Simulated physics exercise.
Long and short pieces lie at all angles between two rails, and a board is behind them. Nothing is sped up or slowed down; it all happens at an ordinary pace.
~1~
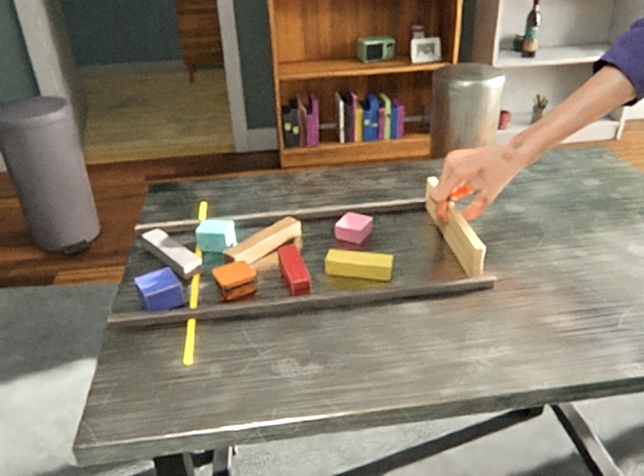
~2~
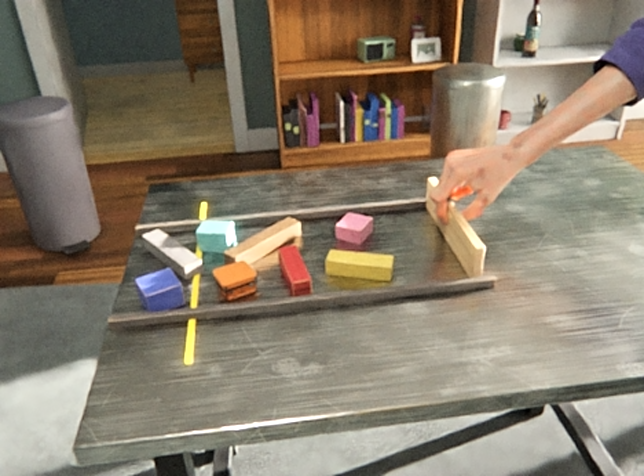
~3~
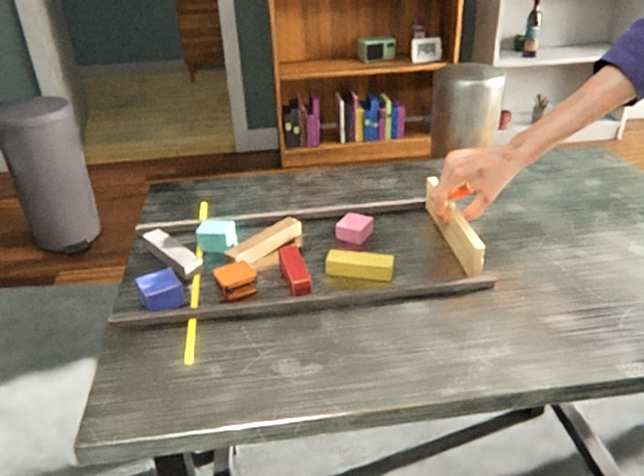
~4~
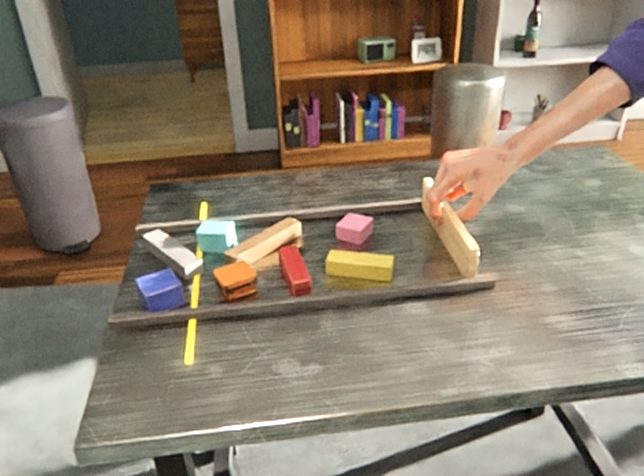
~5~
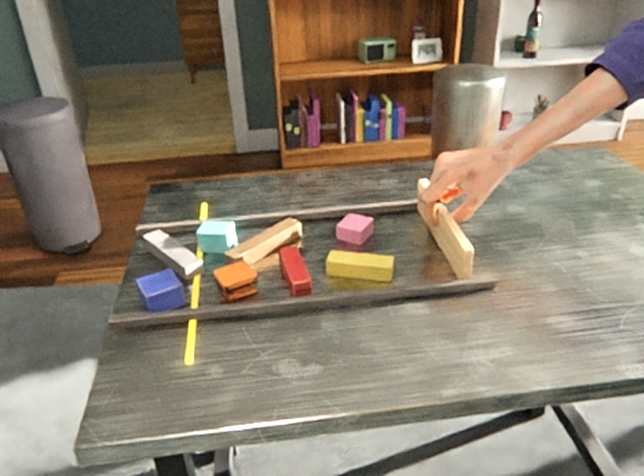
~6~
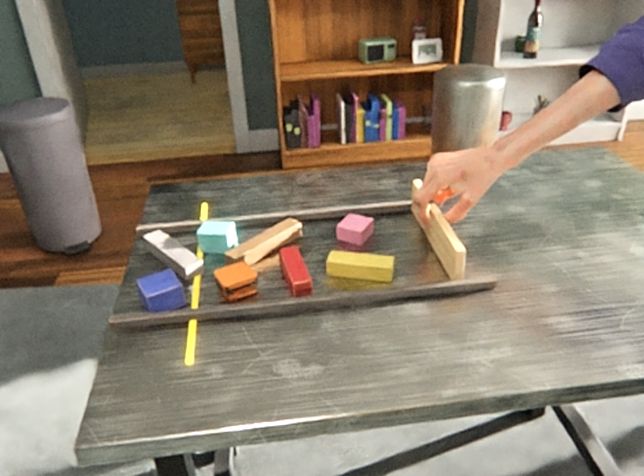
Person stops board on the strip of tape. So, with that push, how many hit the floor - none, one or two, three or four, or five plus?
I'd say one or two.
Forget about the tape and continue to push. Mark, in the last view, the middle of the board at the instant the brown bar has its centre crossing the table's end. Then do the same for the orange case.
Roughly (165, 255); for the second one, roughly (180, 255).
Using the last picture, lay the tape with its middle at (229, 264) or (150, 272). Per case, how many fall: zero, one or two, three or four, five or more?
Not one; more than four.
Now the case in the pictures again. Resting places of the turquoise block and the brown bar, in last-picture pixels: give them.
(147, 234), and the other (159, 248).
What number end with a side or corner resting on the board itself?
Contact count: 2.
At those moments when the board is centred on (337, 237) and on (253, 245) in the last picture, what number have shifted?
3 and 8.
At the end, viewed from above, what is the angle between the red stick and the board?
It measures close to 30 degrees.
A little later, none off yet; blue block at rest near (161, 292); grey bar at rest near (173, 254); turquoise block at rest near (217, 237).
Next, none off yet; blue block at rest near (161, 292); grey bar at rest near (173, 254); turquoise block shifted a little near (206, 236).
When it is over, the number that fall off is one or two; down, grey bar and blue block.
